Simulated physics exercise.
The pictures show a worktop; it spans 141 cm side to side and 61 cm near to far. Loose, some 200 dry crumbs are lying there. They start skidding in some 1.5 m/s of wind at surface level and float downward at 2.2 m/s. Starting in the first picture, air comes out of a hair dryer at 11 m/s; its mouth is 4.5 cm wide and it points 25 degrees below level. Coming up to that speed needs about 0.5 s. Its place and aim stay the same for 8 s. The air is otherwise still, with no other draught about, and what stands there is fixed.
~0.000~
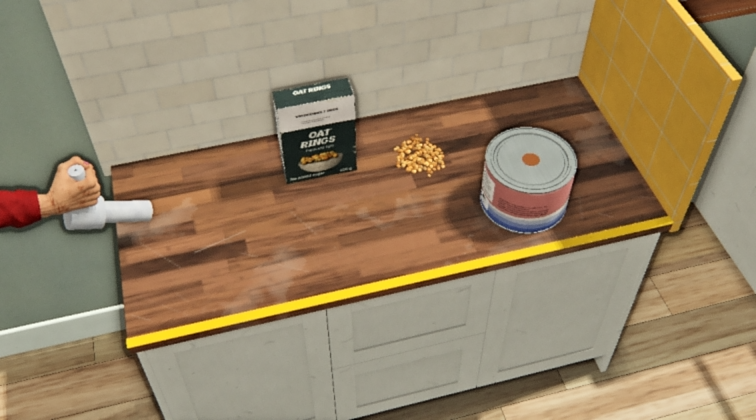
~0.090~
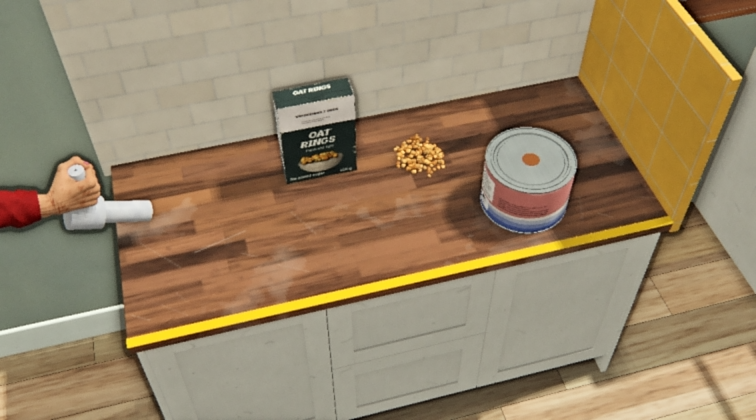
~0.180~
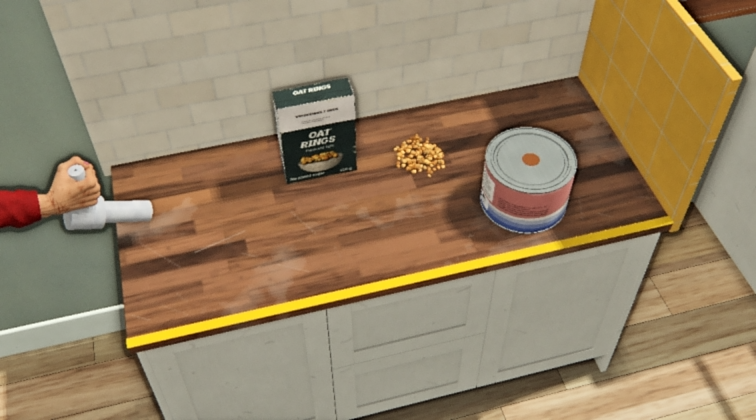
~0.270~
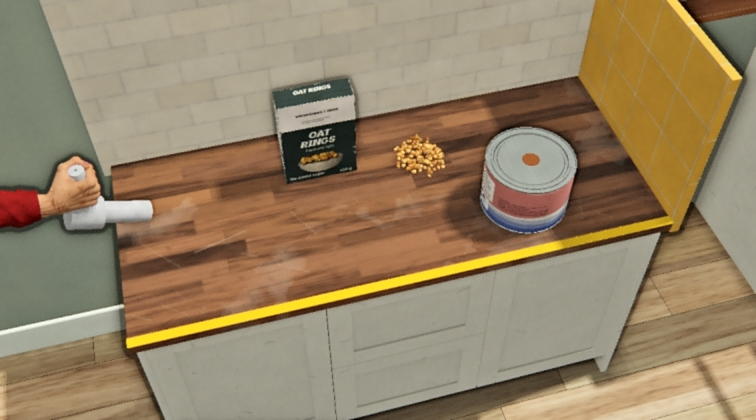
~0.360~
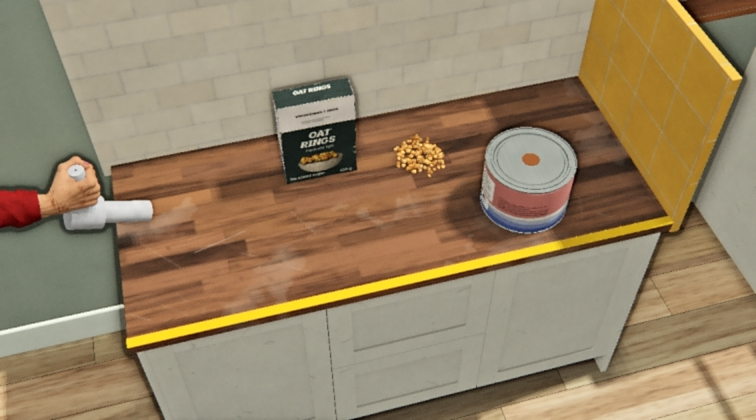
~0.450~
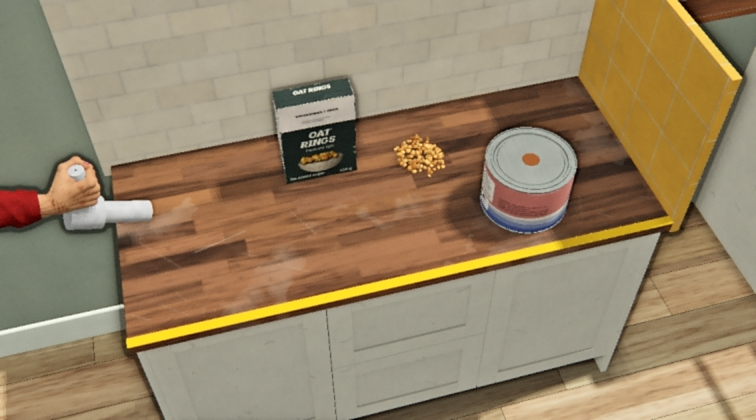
Nothing visibly moves: a red-sleeved hand at the left edge holds a white hair dryer steady, its nozzle over a wooden worktop seen from above at an angle by a still camera. On the worktop stand a dark green and white oat rings carton, a small heap of golden crumbs right of it, and a large red, white and blue tin. Pale tiles line the back, a yellow panel stands at the right, and a yellow strip edges the front above white cupboards.
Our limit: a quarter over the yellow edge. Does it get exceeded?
Loss there undershoots or meets a quarter.
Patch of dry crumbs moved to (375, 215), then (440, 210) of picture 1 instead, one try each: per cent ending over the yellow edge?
First try about 20 per cent, second about 20 per cent.
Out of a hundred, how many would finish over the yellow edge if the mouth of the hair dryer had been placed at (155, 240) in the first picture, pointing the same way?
Near 0 per cent.
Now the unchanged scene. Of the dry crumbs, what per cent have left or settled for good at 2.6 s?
The share is near 30 per cent.
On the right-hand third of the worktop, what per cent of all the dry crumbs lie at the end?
Something close to 80 % ends up there.
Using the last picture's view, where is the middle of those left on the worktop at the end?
Roughly at (585, 97).
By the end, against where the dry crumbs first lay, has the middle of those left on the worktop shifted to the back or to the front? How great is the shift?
It drifts toward the rear side, close to 10 cm in all.
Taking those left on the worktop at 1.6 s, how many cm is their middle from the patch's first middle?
Roughly 50 cm.
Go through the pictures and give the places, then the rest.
In the first frame, the middle of the dry crumbs is near (419, 156), none has stirred yet and the mouth of the hair dryer is at (149, 211).
In the second frame, the middle of the dry crumbs is near (419, 156), none has stirred yet and the yellow edge is centred on (416, 282).
In the third frame, the middle of the dry crumbs is near (419, 156), none has stirred yet, the top of a carton is at (313, 93) and the top of a large tin is at (531, 159).
In the fourth frame, the middle of the dry crumbs is near (419, 156) and none has stirred yet.
In the fifth frame, the middle of the dry crumbs is near (419, 156) and none has stirred yet.
In the sixth frame, the middle of the dry crumbs is near (419, 156) and none has stirred yet.
After 1.6 s, 0 % are over the yellow edge; the middle of those still in play is near (574, 105); 22 % have settled or left.
After 2.6 s, 0 % are over the yellow edge; the middle of those still in play is near (577, 102); 28 % have settled or left.
After 4.4 s, 0 % are over the yellow edge; the middle of those still in play is near (579, 100); 36 % have settled or left.
After 8.0 s, at the end, 0 % are over the yellow edge; the middle of those still in play is near (585, 97).
